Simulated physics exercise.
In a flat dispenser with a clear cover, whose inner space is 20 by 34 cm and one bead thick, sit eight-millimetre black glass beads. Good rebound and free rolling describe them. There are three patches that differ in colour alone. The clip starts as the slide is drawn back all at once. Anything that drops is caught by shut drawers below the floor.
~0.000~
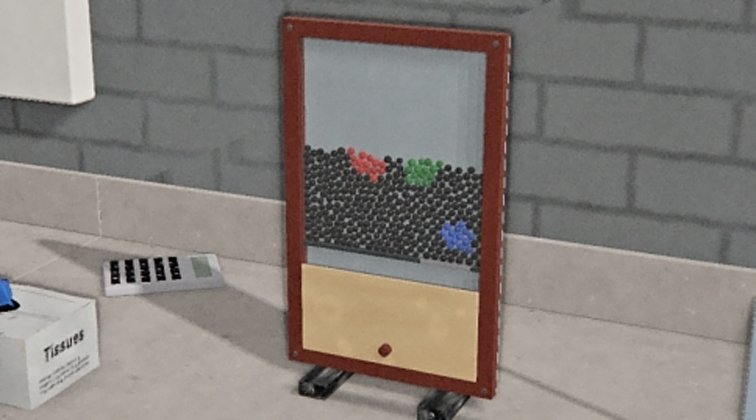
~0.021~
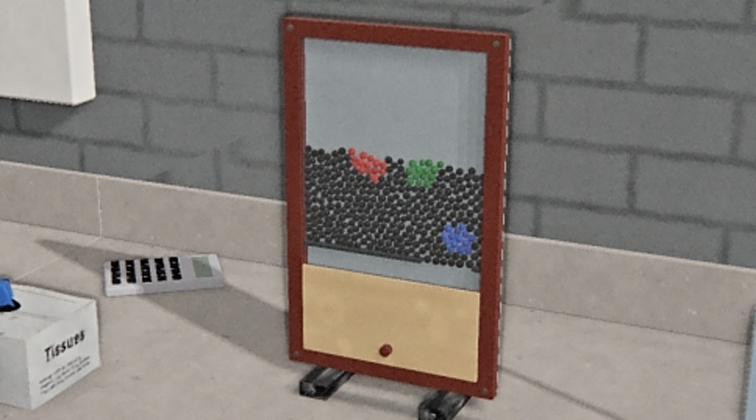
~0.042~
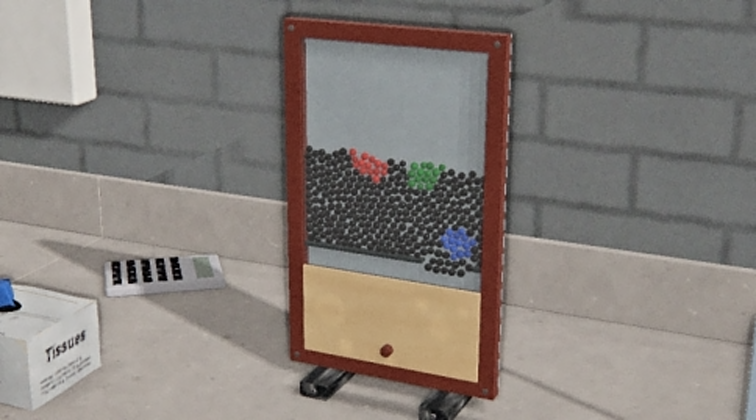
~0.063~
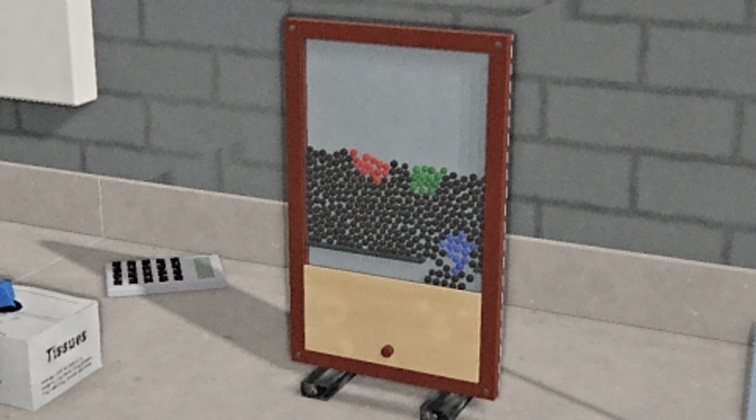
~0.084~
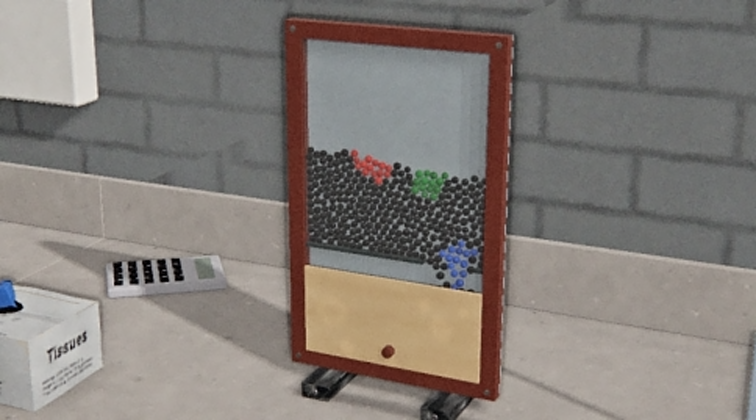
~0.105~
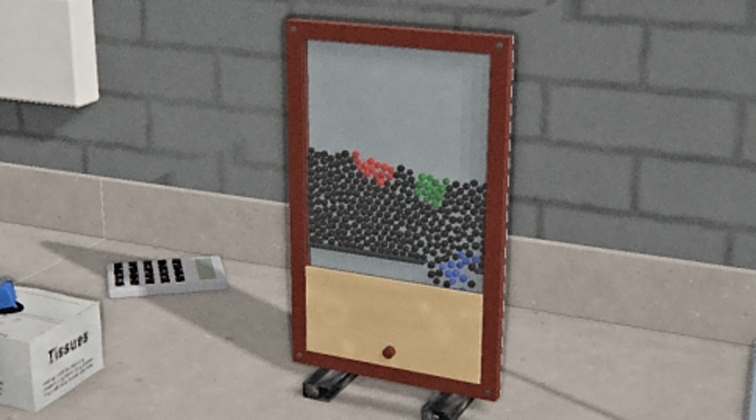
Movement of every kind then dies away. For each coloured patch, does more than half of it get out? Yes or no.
For the red patch yes, for the blue patch yes, and for the green patch yes.
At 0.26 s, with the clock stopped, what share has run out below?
About 25 %.
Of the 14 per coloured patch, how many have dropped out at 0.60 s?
The red patch has 8 out, the green patch 14, the blue patch 14.
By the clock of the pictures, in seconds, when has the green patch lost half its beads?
Time: Close to 0.4 s.
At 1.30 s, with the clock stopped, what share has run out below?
Something like 75 in a hundred.
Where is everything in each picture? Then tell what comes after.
The first frame shows about 330 beads; beads centred (393, 207); red patch (367, 164); green patch (422, 172); blue patch (458, 237); slide (418, 260) to (477, 269).
The second frame shows beads centred (394, 207); 0 out.
The third frame shows beads centred (395, 208); 6 out.
The fourth frame shows beads centred (396, 208); 13 out.
The fifth frame shows beads centred (390, 207); 20 out.
The sixth frame shows beads centred (392, 209); 28 out; red patch (374, 169); green patch (431, 190); blue patch (458, 268).
By 0.26 s, 25 % are out; out of 14, red 0, green 0, blue 14.
By 0.60 s, 55 % are out; out of 14, red 7, green 14, blue 14.
By 1.30 s, 75 % are out; out of 14, red 14, green 14, blue 14.
Settled by 3.1 s, 85 % are out; out of 14, red 14, green 14, blue 14; half out at red 0.59 s, green 0.33 s, blue 0.14 s.
